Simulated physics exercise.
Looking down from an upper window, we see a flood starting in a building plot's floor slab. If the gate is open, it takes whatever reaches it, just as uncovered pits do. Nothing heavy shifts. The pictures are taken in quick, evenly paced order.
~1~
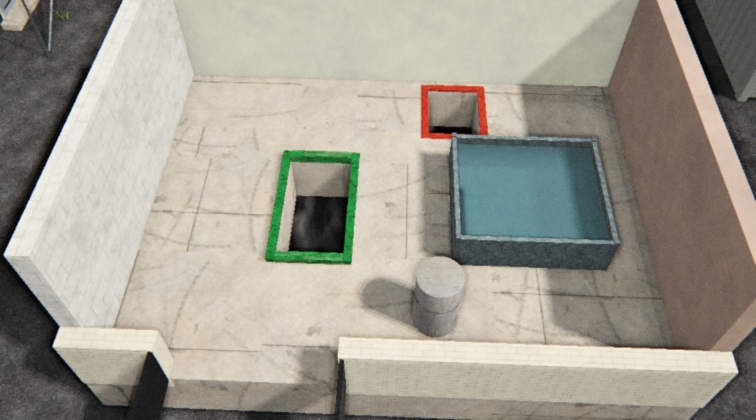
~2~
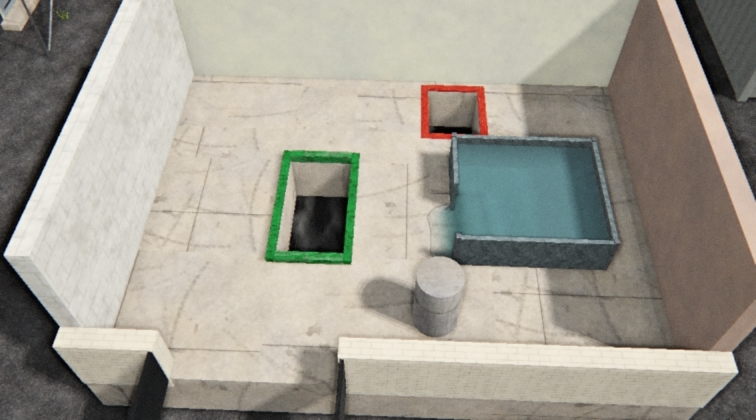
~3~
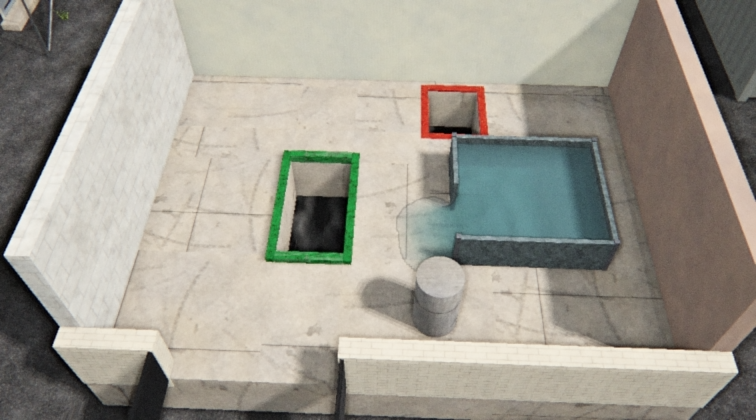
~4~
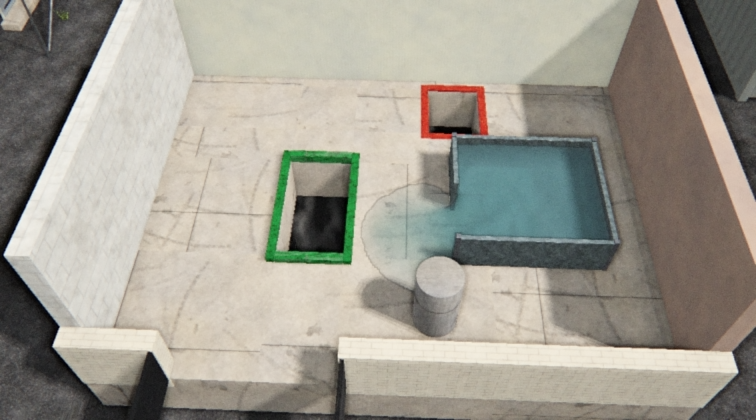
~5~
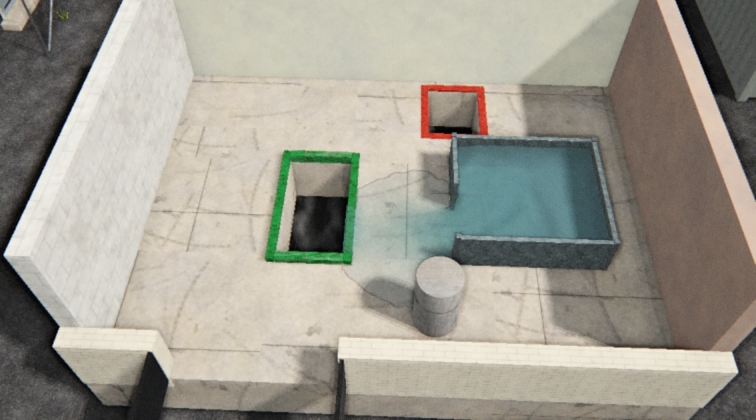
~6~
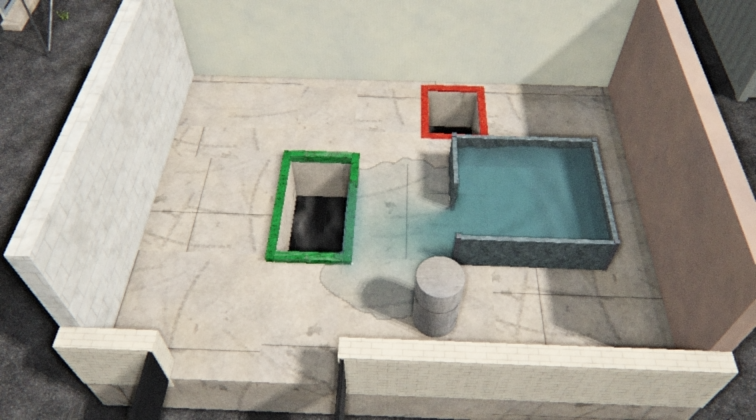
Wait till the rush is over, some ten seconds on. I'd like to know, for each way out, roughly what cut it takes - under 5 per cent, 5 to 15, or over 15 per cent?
Result: The gate lands in the top band - past fifteen per cent; the green pit lands in the top band - past fifteen per cent; the red pit lands in the middle band - five to fifteen per cent.
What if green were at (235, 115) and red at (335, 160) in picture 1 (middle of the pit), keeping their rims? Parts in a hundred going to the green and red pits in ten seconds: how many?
Per cent by pit - green: 2 / red: 15.
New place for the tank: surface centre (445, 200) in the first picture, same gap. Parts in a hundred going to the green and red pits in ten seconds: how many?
Shares - green: 35 in a hundred, red: 4 in a hundred.
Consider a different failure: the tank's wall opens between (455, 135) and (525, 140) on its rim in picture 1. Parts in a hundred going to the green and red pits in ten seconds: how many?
Green 0 %, red 65 %.
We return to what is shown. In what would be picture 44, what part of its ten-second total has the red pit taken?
45 %.
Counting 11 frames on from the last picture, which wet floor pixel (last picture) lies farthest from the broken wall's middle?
Somewhere close to (135, 357).
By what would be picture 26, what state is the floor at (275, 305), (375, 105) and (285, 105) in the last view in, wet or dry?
One by one: Waterlogged / waterlogged / left dry.
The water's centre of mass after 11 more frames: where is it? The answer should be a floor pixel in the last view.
I would point to (476, 225).
A moment on, water covers 15 % of the floor; the gate 0 %, the green pit 6 %, the red pit 0 %.
Next, water covers 30 % of the floor; the gate 3 %, the green pit 13 %, the red pit 0 %.
Then, water covers 35 % of the floor; the gate 9 %, the green pit 19 %, the red pit 1 %.
Later, water covers 45 % of the floor; the gate 17 %, the green pit 22 %, the red pit 4 %.
In the end, water covers 60 % of the floor; the gate 24 %, the green pit 22 %, the red pit 8 %.
